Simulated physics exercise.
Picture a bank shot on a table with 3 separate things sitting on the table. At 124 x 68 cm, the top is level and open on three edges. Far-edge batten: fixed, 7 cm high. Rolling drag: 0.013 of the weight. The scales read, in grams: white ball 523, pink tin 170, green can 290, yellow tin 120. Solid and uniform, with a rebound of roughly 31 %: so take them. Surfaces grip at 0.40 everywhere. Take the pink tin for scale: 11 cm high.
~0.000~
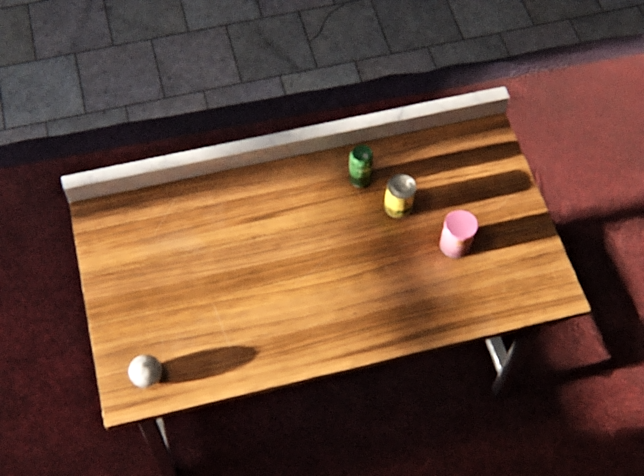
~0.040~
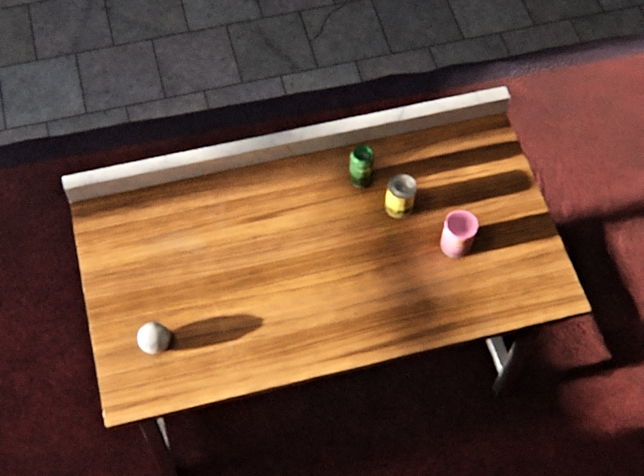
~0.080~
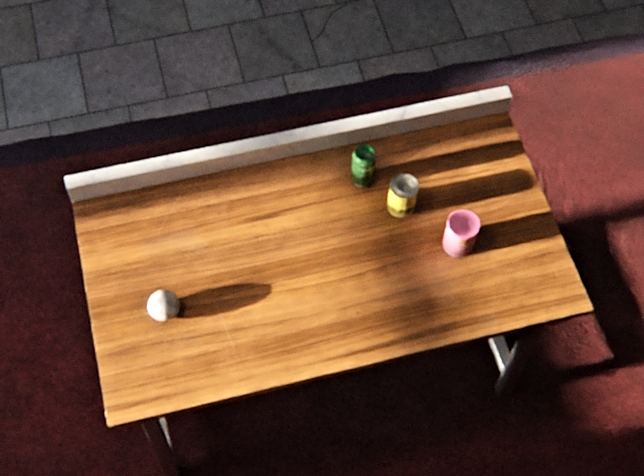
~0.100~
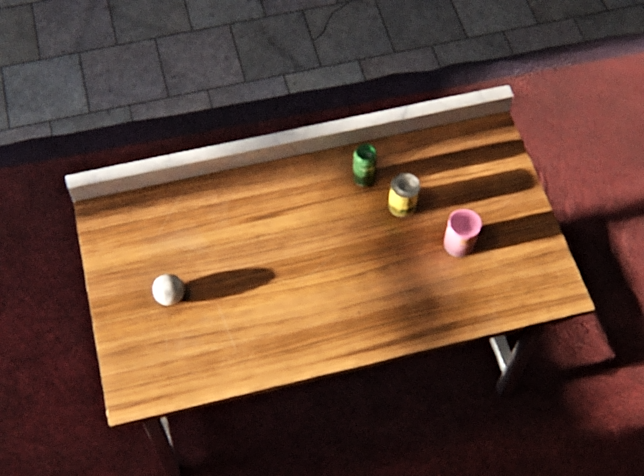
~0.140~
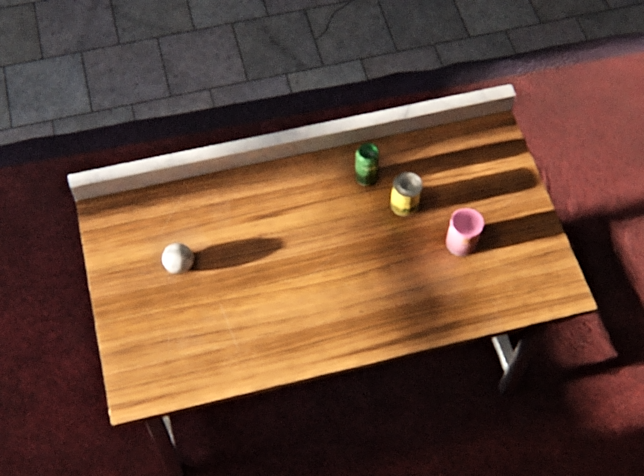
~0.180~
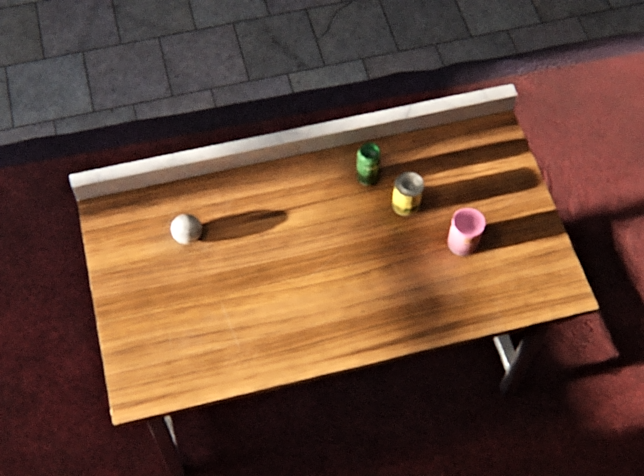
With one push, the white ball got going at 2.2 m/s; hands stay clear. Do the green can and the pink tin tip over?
The green can does not tip; the pink tin does not tip.
Around 0.58 s, white ball near (278, 198).
Around 1.08 s, white ball near (389, 208); yellow tin shifted 2 cm.
Finally (3.0 s), not toppled but over 4 cm from the start, yellow tin; the other 2 still in place (within 4 cm). Final places as that camera would see them, green can near (368, 165), pink tin near (478, 239).
